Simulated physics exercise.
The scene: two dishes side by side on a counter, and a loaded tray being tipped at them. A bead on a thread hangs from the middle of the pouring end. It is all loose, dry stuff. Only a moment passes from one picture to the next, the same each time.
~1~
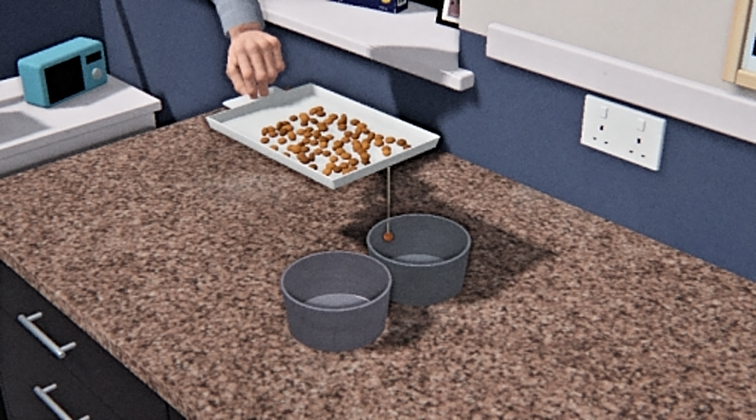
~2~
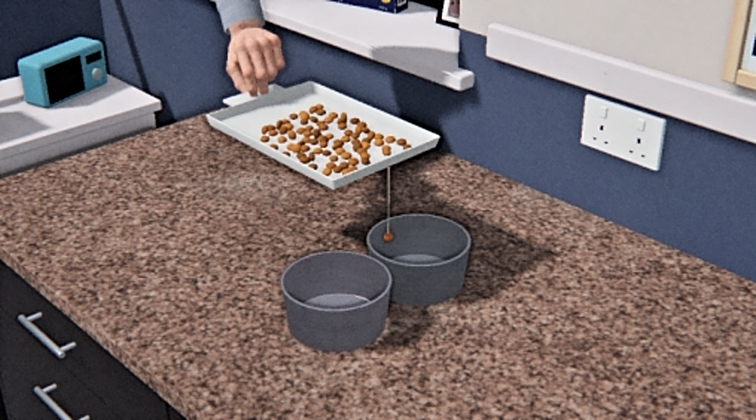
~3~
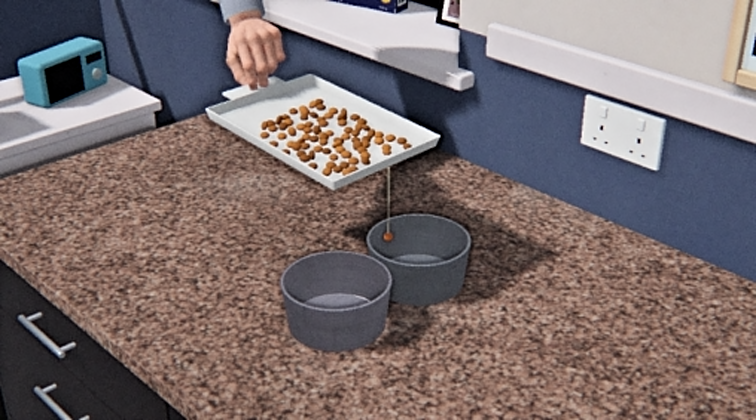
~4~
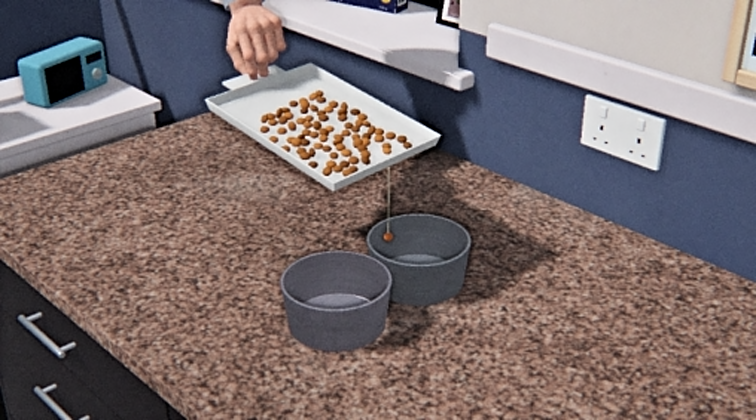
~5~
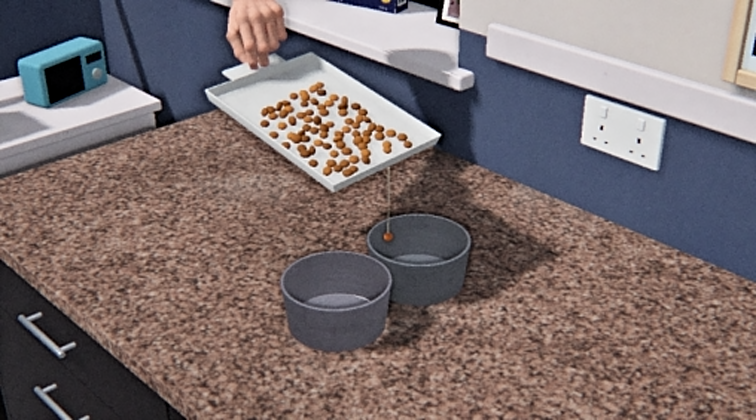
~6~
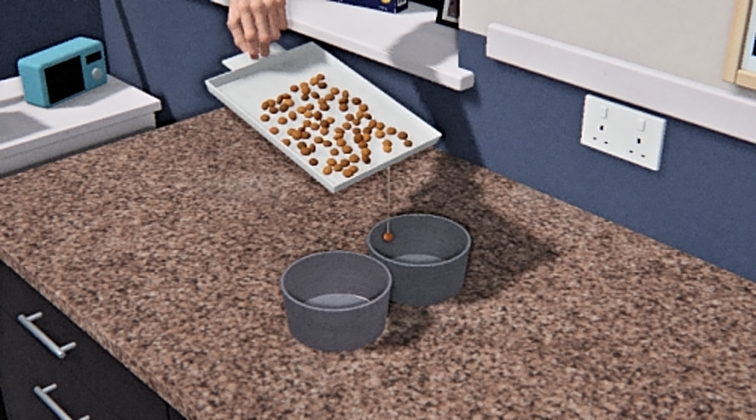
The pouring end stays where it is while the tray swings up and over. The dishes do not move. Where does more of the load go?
Fuller: The left dish.
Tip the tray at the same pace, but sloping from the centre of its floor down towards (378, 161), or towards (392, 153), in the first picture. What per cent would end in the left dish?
First some 20, then 0 per cent.
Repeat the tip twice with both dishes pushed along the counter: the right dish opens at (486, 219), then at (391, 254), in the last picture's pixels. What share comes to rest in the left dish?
About 60 and 20 per cent.
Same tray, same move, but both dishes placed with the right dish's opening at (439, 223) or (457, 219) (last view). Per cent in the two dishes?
The first gives 90 %, the second 80 %.
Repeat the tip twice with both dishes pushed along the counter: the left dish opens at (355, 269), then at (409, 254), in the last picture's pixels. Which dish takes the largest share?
One: The left dish. Two: Left.
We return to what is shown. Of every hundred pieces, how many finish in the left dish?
Roughly 70 in a hundred.
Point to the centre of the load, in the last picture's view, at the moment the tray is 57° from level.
Near (359, 150).
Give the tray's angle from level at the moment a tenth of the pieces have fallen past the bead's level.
Roughly 75°.
Soon, tray tipped steeply; nearly all on the tray; a stray few in the air.
A while on, tray tipped right over; about half on the tray; about a quarter in the left dish; a stray few in the right dish; a stray few outside both; about a quarter in the air.
Towards the end, tray tipped past a quarter turn; about two thirds in the left dish; a small part in the right dish; about a quarter outside both.
Finally, tray tipped past a quarter turn; about two thirds in the left dish; a small part in the right dish; about a quarter outside both.
